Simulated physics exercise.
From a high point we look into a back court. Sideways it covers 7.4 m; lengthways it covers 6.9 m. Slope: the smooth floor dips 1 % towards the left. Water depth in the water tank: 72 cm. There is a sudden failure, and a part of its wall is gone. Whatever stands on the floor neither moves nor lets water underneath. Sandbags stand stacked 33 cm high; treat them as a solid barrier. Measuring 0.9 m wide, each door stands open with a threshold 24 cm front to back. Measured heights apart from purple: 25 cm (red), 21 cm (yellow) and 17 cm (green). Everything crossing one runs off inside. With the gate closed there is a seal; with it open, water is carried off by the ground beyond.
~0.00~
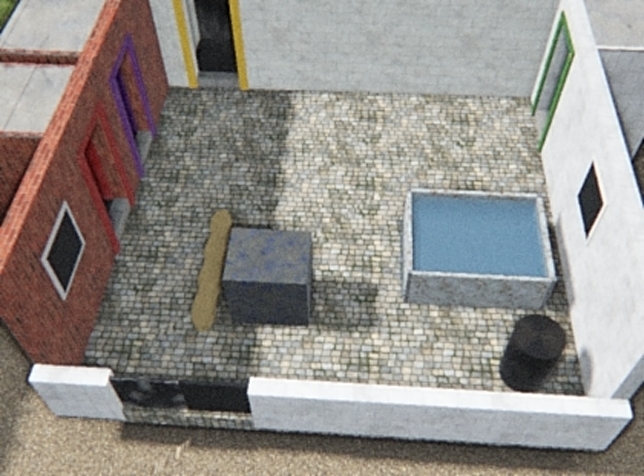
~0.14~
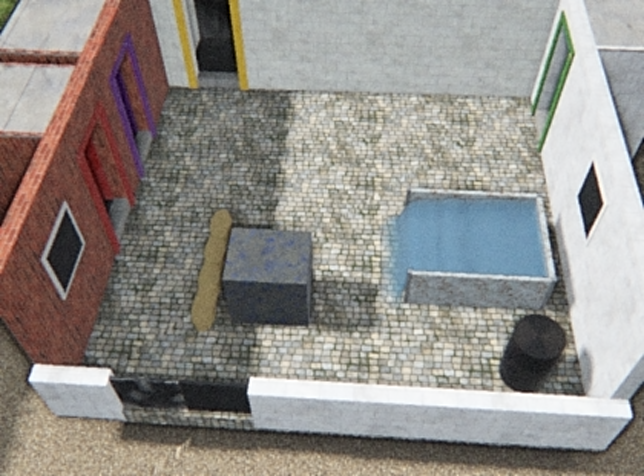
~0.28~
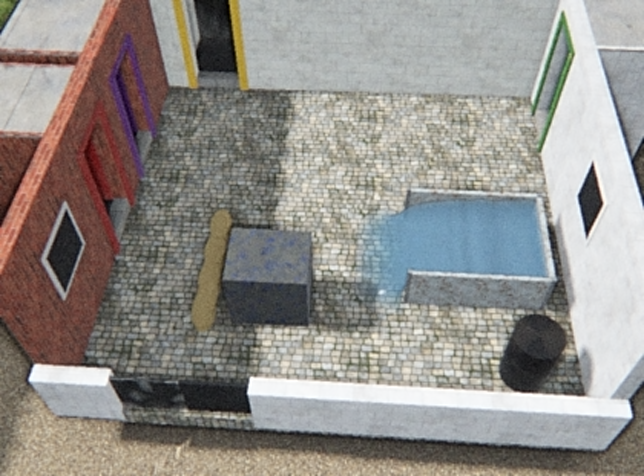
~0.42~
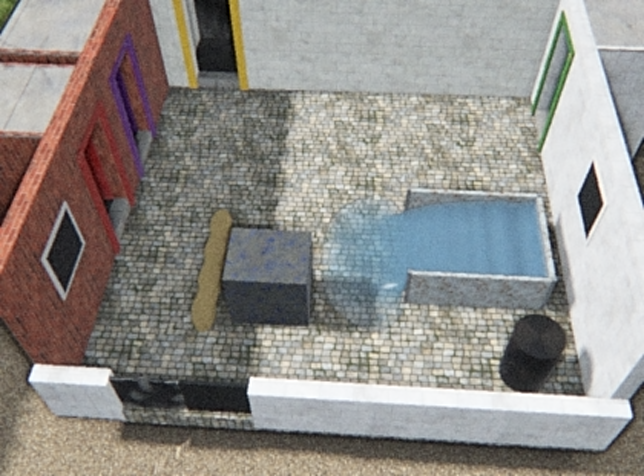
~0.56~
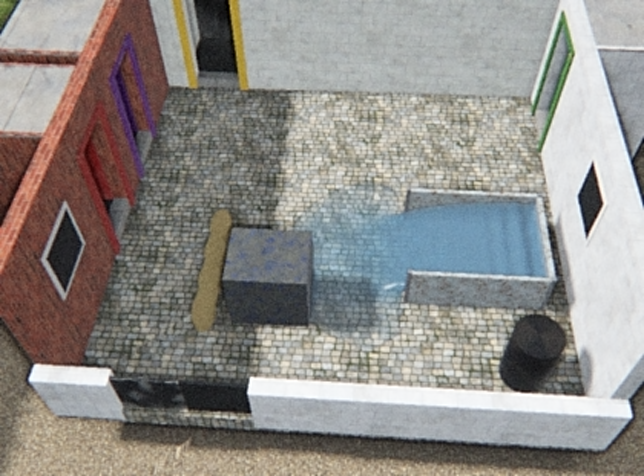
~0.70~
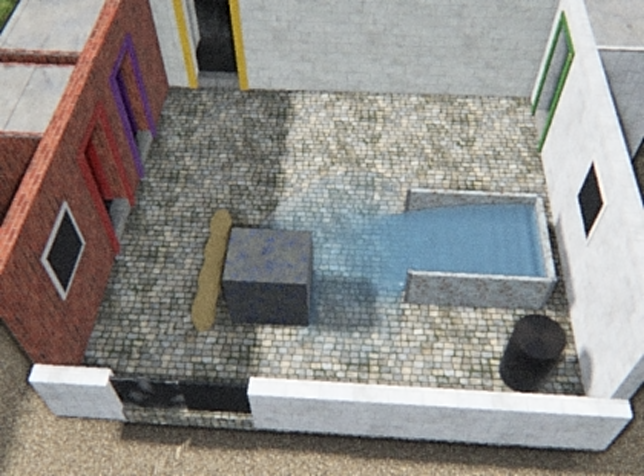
The clip shows a walled courtyard with coloured doorways, a dark block and a water tank on the right; the tank's left wall disappears, and water pours out leftward, spreading across the paving and reaching the block.
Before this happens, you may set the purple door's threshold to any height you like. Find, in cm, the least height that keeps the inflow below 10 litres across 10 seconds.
The least height is about 19 cm.
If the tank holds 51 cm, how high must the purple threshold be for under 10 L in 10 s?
About 12.0 centimetres.
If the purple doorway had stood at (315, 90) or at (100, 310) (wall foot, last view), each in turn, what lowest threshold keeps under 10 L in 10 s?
Minimums: About 5.5 cm and 7.0 cm.
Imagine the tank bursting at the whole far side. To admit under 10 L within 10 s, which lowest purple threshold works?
Then it needs around 14.5 cm.
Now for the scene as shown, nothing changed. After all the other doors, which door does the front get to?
It's the green one.
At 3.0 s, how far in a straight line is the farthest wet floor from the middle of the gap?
Near 6.4 m, more or less.
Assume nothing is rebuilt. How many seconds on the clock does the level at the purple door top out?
Approximately 2.8 s.
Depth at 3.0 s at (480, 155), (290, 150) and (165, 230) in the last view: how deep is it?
Depths in order: 0 / 2 / 1 cm.
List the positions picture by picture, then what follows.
The first frame shows the water tank at (477, 236) is whole and still, 72 cm deep; the purple door at (136, 115) is dry.
In the second frame, the front is at (385, 261), 0.4 m from the gap at (409, 249); 0.4 m2 of floor is wet, 72 cm left at the back.
In the third frame, water pours out at (408, 251) and has run 0.7 m, to (362, 293); about 13 cm deep outside, 72 cm at the back.
In the fourth frame, the front is at (326, 273), 1.3 m from the gap at (408, 252); 2.7 m2 of floor is wet, 71 cm left at the back.
In the fifth frame, water pours out at (408, 253) and has run 1.9 m, to a hidden place; about 8 cm deep outside, 62 cm at the back.
In the sixth frame, the front is at a hidden place, 2.5 m from the gap at (408, 253); 6.1 m2 of floor is wet, 61 cm left at the back; 2.9 m in a straight line remain to the purple door at (136, 115).
After 1.4 s water covers 25 % of the floor, deepest (43 cm) near (237, 243); it has not reached the purple door.
After 3.0 s water covers 50 % of the floor, deepest (52 cm) near (170, 87); 22 cm at the purple door, 3 litres in over its 20 cm threshold.
After 10.0 s water covers 95 % of the floor, deepest (13 cm) near (73, 393); 9 cm at the purple door, 5 litres in over its 20 cm threshold.
At the purple door as built, the water arrived by 1.9 s and peaked near 23 cm at 2.8 s.
With a threshold of 16 cm, 23 litres would have come in within the 10 s; with 21.5 cm, 2 litres. So under 10 litres takes about 19 cm.
